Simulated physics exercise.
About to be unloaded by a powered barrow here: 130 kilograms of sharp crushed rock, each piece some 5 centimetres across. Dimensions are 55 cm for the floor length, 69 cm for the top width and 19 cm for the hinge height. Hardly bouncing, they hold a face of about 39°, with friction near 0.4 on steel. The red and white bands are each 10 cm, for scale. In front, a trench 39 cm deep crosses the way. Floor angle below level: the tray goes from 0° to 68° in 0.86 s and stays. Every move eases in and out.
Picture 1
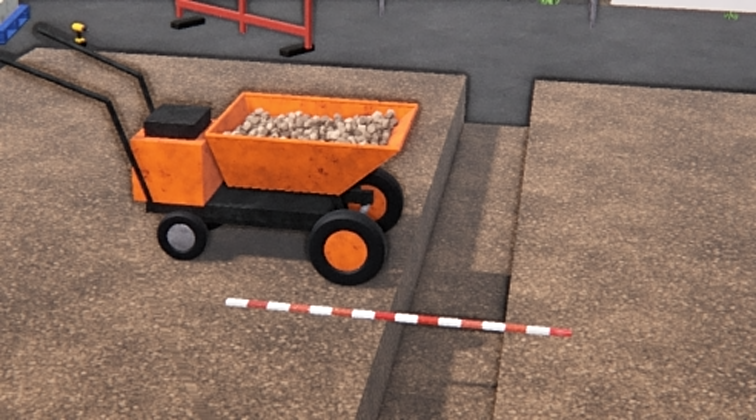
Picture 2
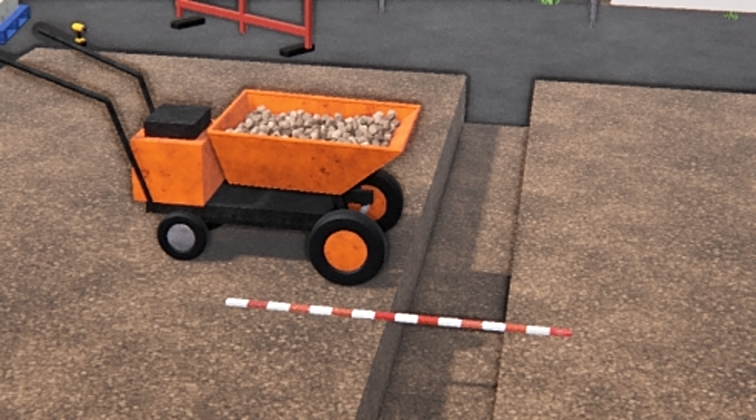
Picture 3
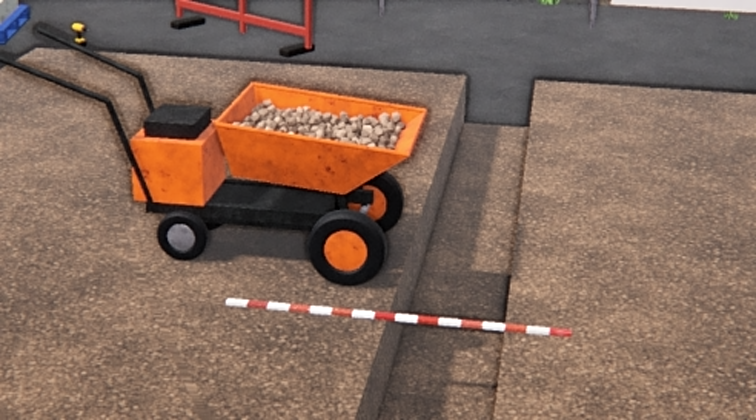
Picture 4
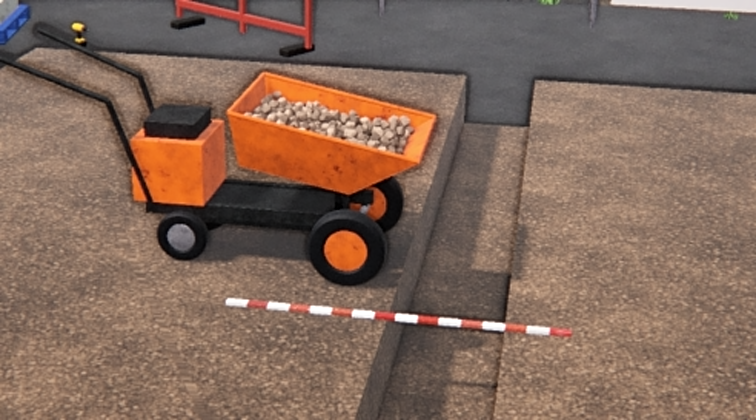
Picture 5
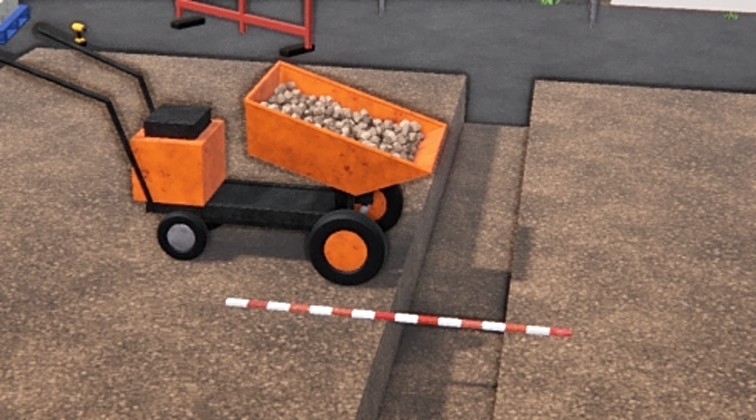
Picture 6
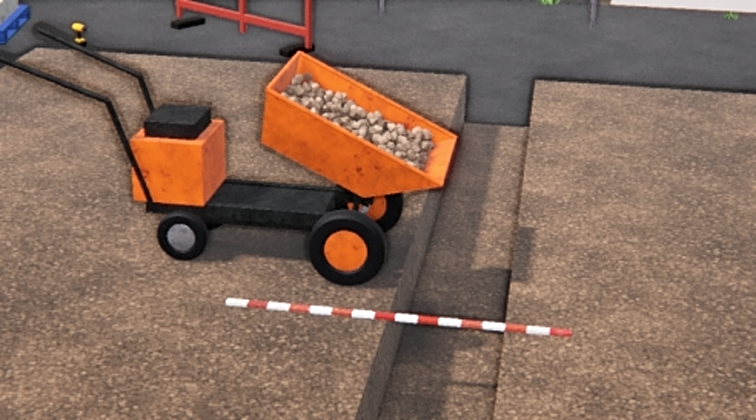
A brown, gritty stretch of ground with a narrow trench running across it, grey paving behind, is seen from above at an angle by a camera that stays still. An orange powered barrow with black handles stands left of the trench, its tray loaded with pale brown stones, near a red-and-white rod lying across the trench. The tray's left end gradually rises, tilting it down rightward, while the barrow stays put.
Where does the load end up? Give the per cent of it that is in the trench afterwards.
Some 64 per cent of it.
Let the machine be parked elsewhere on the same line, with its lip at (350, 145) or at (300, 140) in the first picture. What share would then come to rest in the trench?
Roughly 100 in a hundred from the first, 95 in a hundred from the second.
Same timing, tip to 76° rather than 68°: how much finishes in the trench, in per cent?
The trench would hold about 75% of it.
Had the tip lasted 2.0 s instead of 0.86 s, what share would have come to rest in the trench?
75 per cent.
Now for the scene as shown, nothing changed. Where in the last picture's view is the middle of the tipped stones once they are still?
The tipped stones centre close to (497, 318).
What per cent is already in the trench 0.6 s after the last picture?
By that moment, roughly 20 per cent of the load.
Then, 0.3 s after the last picture the floor is at 57°, 100 % in the tray; the foremost stones are at (463, 210).
Then, 0.6 s after the last picture the floor is at 68°, 71 % in the tray, 22 % in the trench, 7 % past the trench; the foremost stones are at (530, 273).
Then, 0.9 s after the last picture the floor is at 68°, 19 % in the tray, 44 % in the trench, 37 % past the trench; the foremost stones are at (638, 279).
Then, 2.9 s after the last picture the floor is at 68°, 0 % in the tray, 64 % in the trench, 36 % past the trench; the foremost stones are at (693, 288).
